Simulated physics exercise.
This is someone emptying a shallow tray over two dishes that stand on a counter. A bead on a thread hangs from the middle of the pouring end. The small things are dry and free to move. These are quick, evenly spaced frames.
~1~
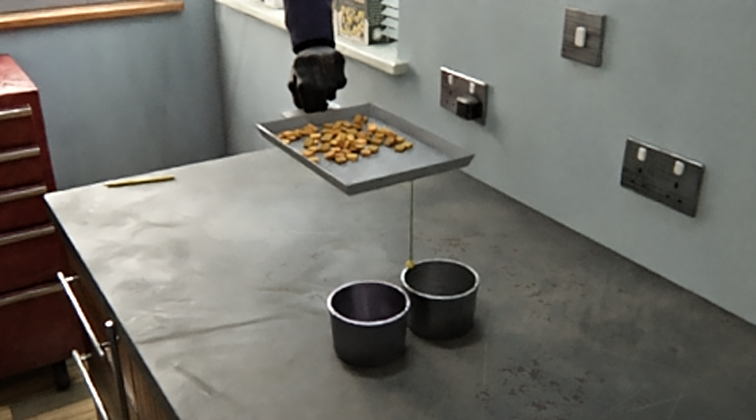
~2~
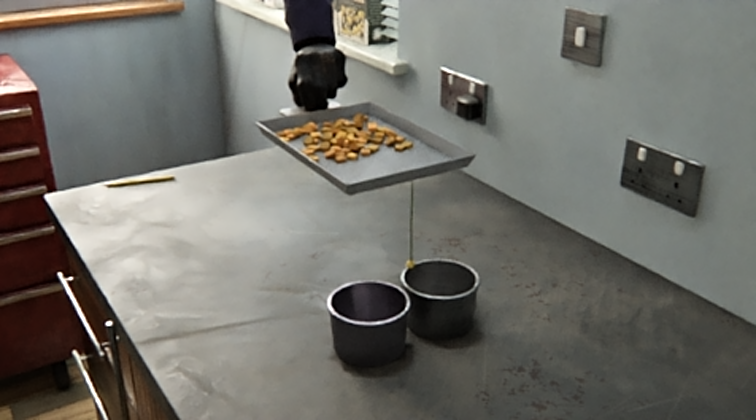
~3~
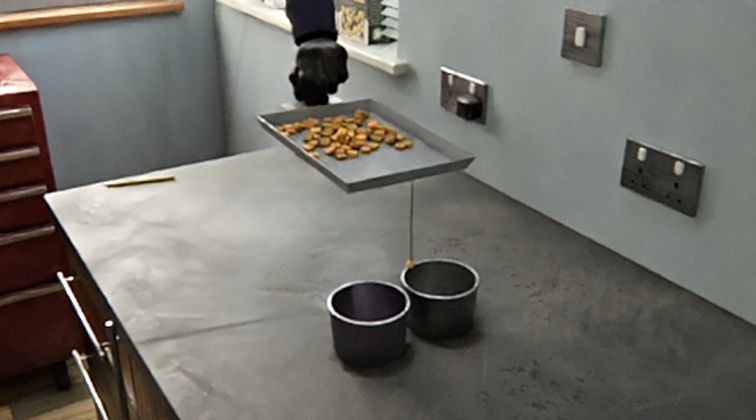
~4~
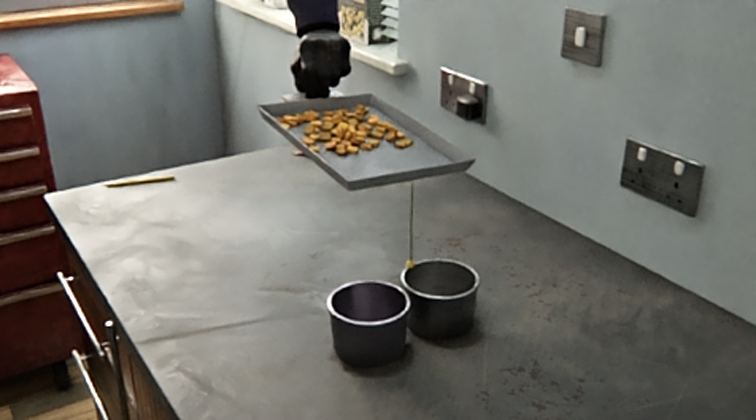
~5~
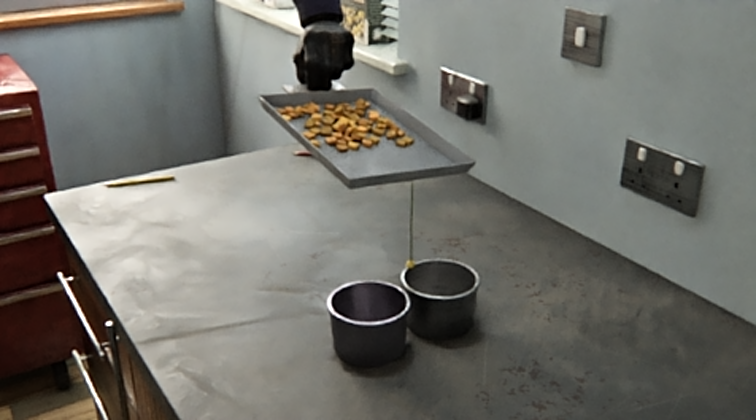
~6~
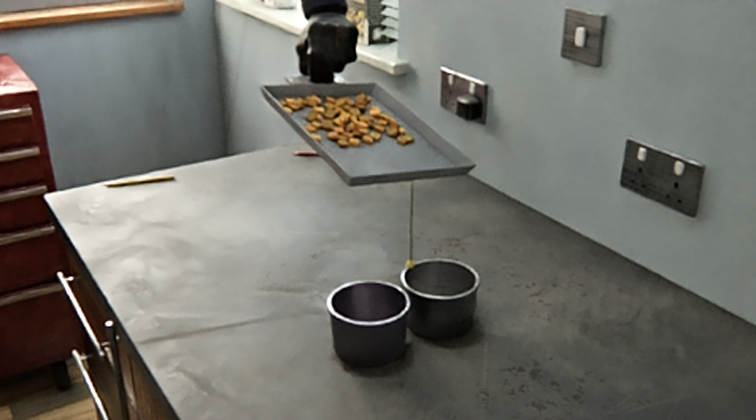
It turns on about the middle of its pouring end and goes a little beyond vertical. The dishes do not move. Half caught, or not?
They take under half between them.
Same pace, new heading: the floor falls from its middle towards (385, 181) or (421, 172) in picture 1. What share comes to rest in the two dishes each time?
In turn 90 and 70 in a hundred.
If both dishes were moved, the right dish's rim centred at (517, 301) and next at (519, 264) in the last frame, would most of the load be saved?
One: The smaller part. Two: Under half.
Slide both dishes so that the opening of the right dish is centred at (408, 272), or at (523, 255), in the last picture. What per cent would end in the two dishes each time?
The first gives 0 %, the second 40 %.
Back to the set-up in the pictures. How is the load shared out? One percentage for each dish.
About: Left dish 0, right dish 20 per cent.
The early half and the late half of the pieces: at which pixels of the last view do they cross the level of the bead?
Around (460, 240) and then (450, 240).
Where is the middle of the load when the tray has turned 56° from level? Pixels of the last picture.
Around (443, 165).
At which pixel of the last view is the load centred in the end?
At about (458, 299).
Soon after the last picture, tray tipped steeply; nearly all on the tray; a small part in the air.
A little later, tray tipped right over; about two thirds on the tray; a small part in the right dish; about a quarter outside both; a small part in the air.
Later still, tray tipped past a quarter turn; about a quarter in the right dish; most outside both.
At rest, tray tipped past a quarter turn; none in the left dish; about a quarter in the right dish; most outside both.
